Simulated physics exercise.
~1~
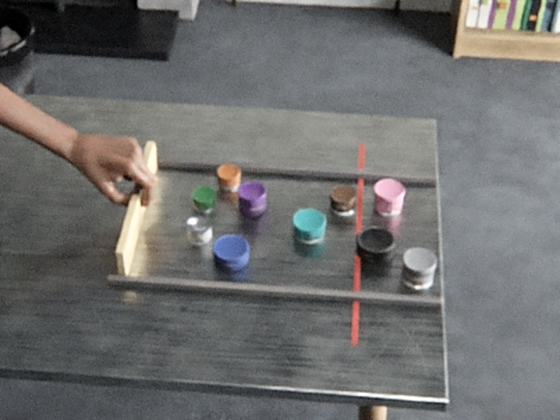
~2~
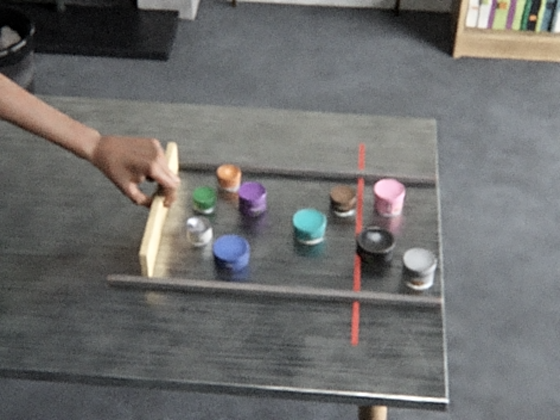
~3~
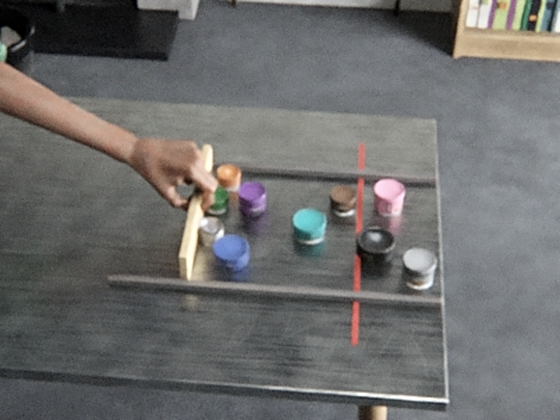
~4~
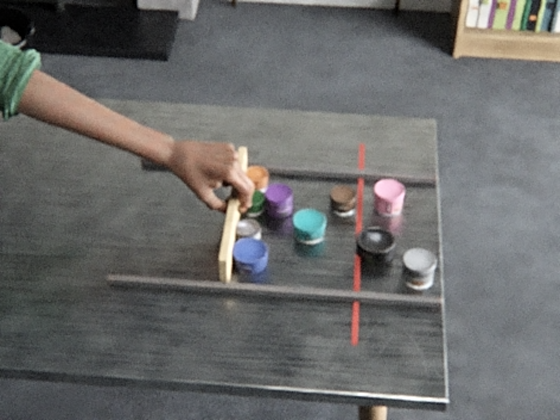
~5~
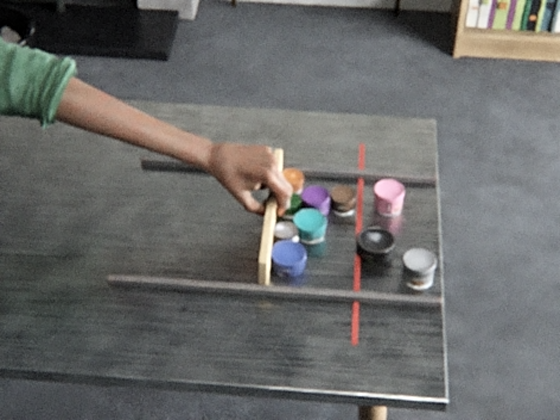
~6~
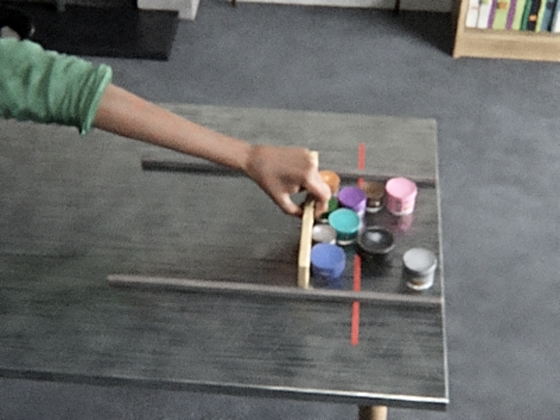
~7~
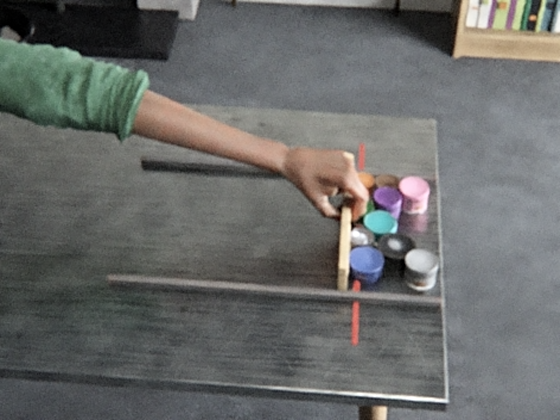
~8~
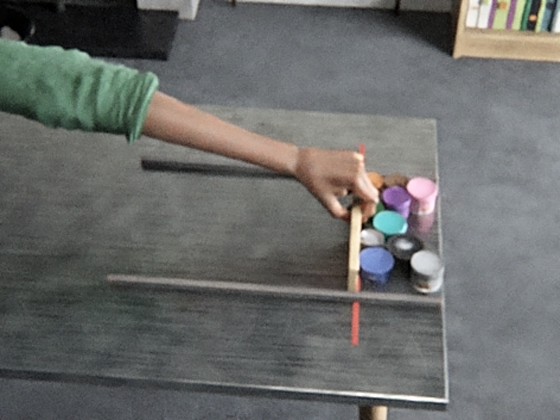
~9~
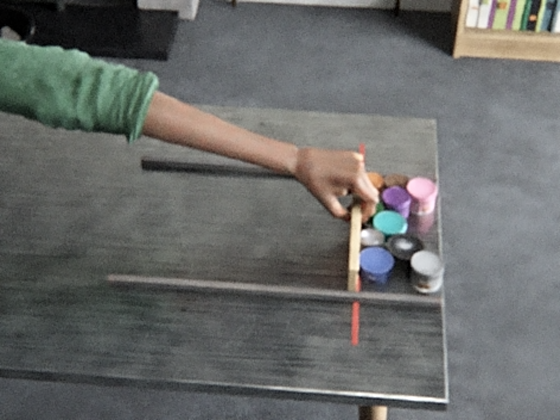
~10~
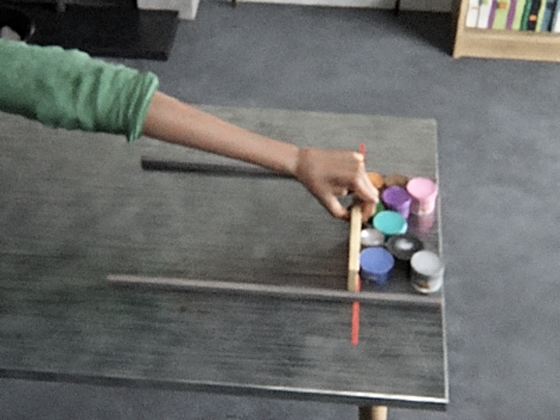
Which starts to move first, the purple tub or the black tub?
The purple tub starts to move first, while the black tub stays still until the board has pushed the group further right.
On a dark table, a hand pushes a board right, bunching colourful pots that stay on.
